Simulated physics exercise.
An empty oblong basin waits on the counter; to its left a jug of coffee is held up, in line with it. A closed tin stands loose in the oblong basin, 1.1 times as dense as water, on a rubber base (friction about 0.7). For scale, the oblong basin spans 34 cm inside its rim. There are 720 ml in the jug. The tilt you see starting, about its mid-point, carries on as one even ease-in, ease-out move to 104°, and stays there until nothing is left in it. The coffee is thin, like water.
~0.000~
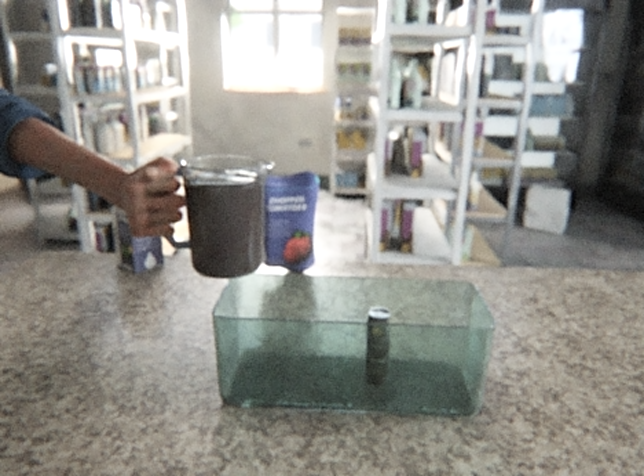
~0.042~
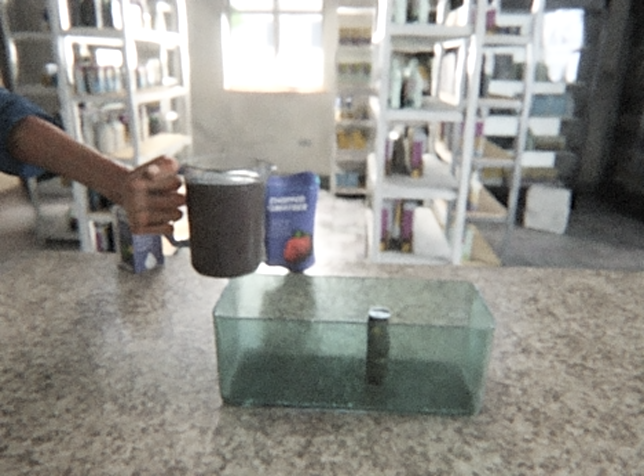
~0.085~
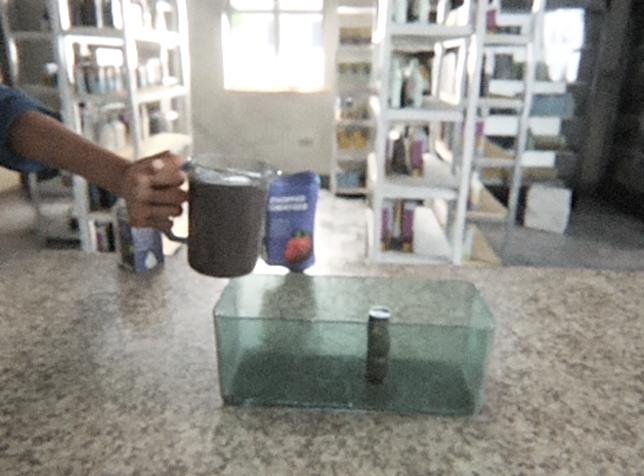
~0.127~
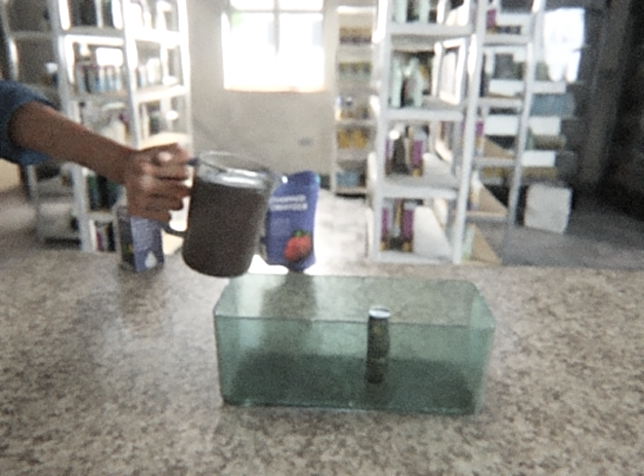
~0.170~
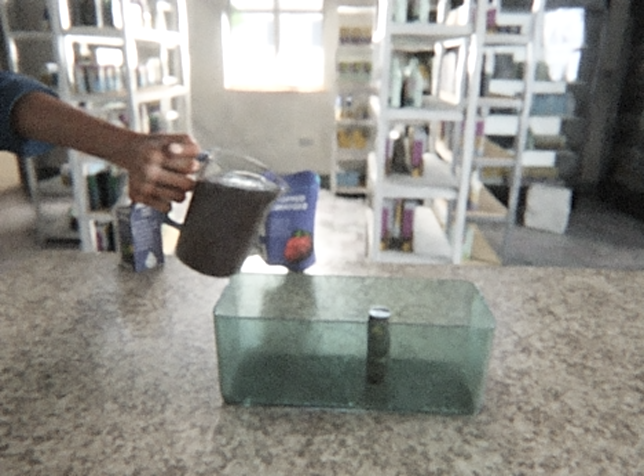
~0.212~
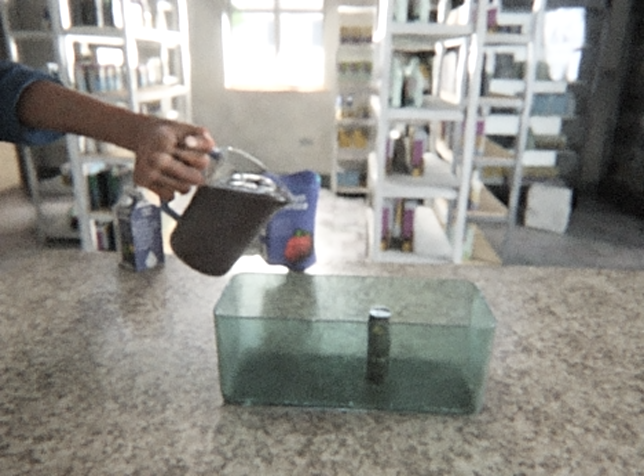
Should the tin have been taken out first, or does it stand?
It remains upright.
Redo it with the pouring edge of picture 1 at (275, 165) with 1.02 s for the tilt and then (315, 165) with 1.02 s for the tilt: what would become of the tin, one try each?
First it remains upright; then it falls.
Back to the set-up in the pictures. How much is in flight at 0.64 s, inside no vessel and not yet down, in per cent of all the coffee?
Near 14 in a hundred.
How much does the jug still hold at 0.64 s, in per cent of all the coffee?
Some 22 per cent.
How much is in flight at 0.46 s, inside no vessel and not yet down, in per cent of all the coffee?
About 18 per cent.
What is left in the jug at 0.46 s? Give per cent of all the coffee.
About 62 per cent.
Then, 0.46 s in, the tilt is 98° and 63 per cent is still to pour; the tin stands where it began.
Then, 0.64 s in, the tilt is 104° and 22 per cent is still to pour; the tin stands where it began.
Then, 0.83 s in, the tilt is 104° and 5 per cent is still to pour; the tin stands where it began.
Then, 1.04 s in, the tilt is 104° and 1 per cent is still to pour; the tin stands where it began.
Finally, the tin stands where it began.
